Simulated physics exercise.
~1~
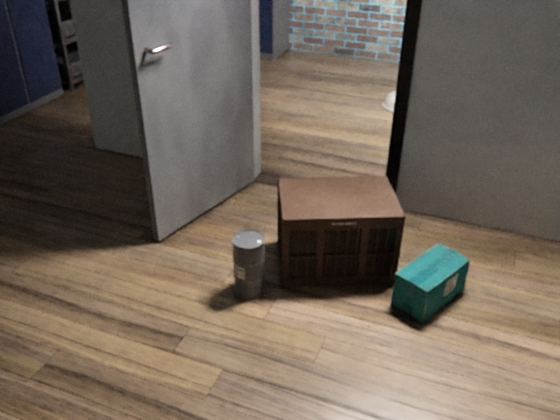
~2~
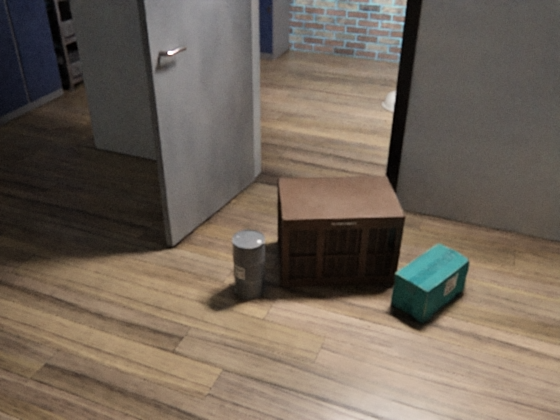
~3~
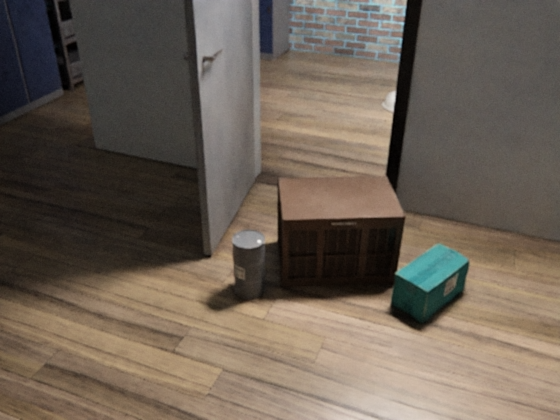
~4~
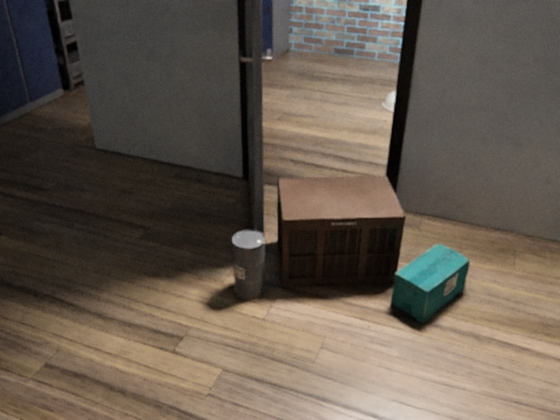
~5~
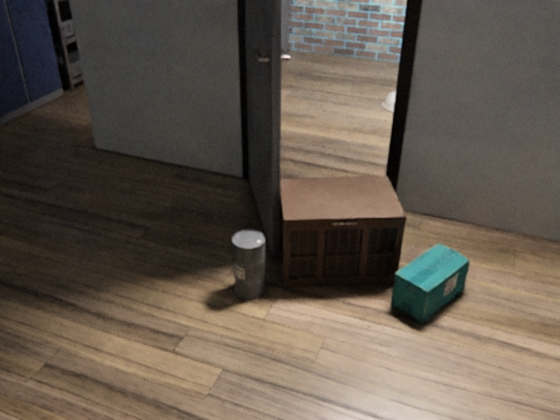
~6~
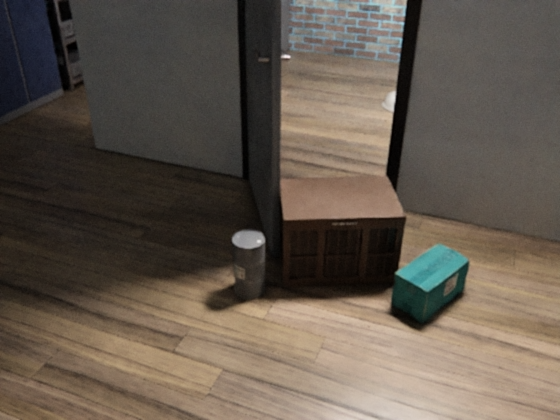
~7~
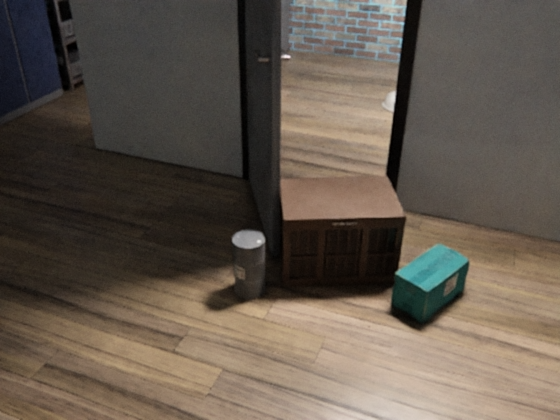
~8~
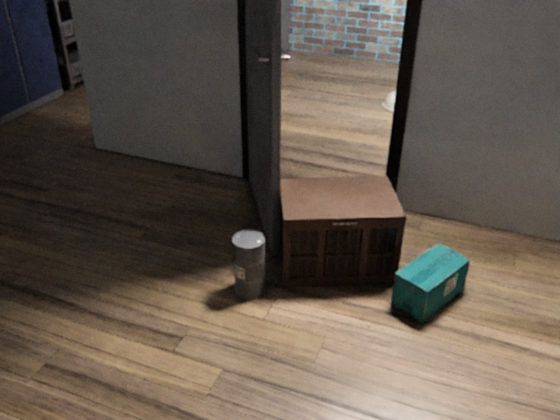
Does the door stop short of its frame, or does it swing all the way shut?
The door stops short. It comes to rest at the brown chest in the doorway and stays partly open.
